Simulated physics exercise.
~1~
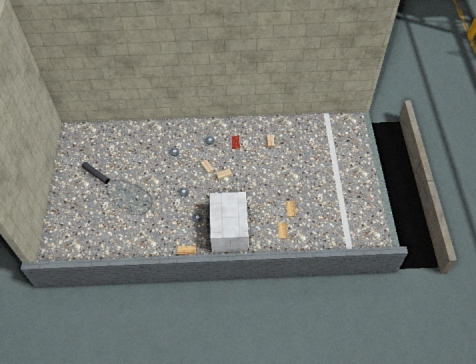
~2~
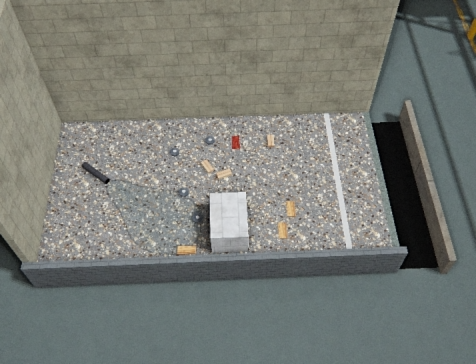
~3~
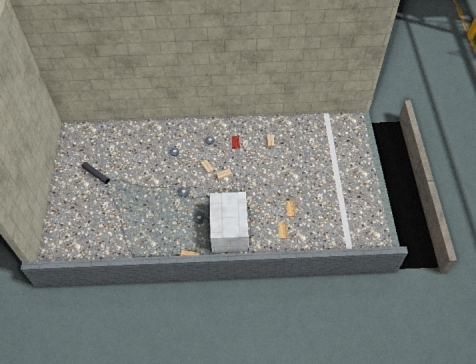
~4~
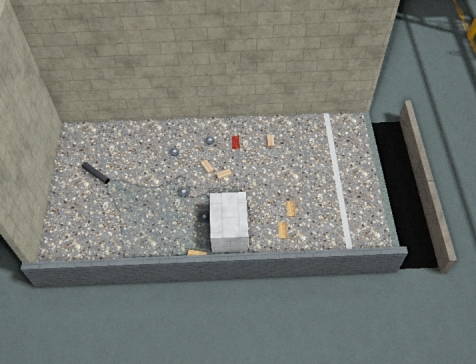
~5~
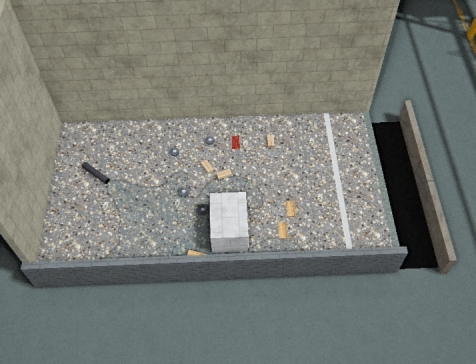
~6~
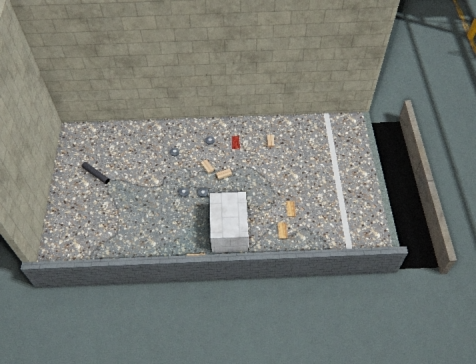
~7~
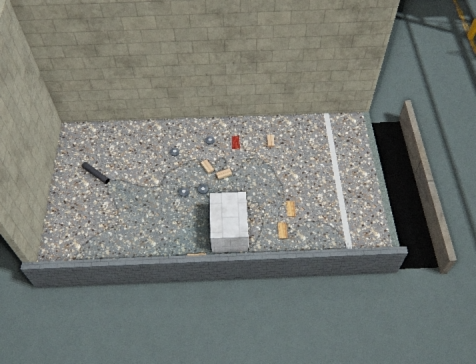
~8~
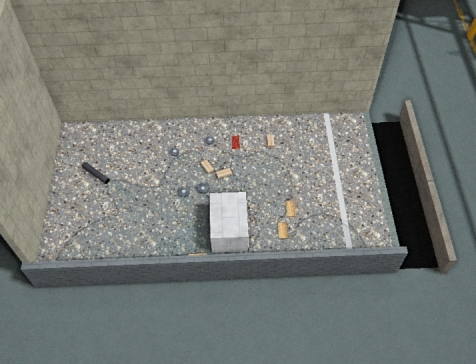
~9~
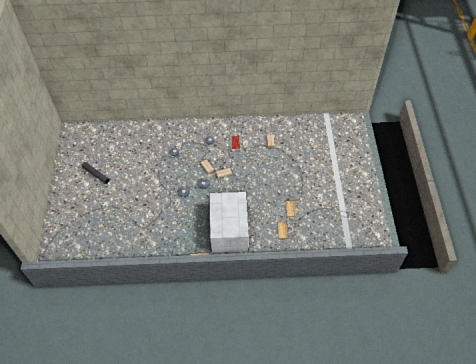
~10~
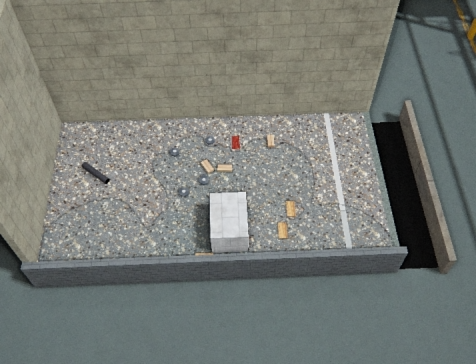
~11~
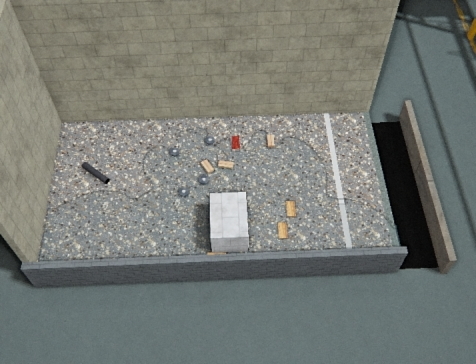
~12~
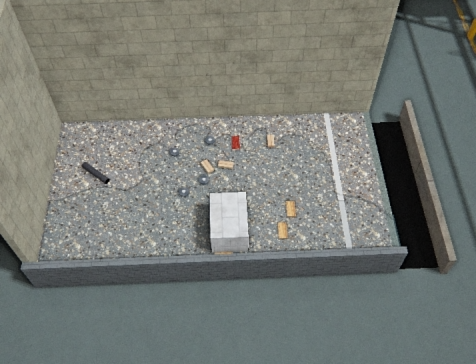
Water from a hose spreading across a speckled walled floor, shifting a few small loose pieces while the red board stays put short of the white line.
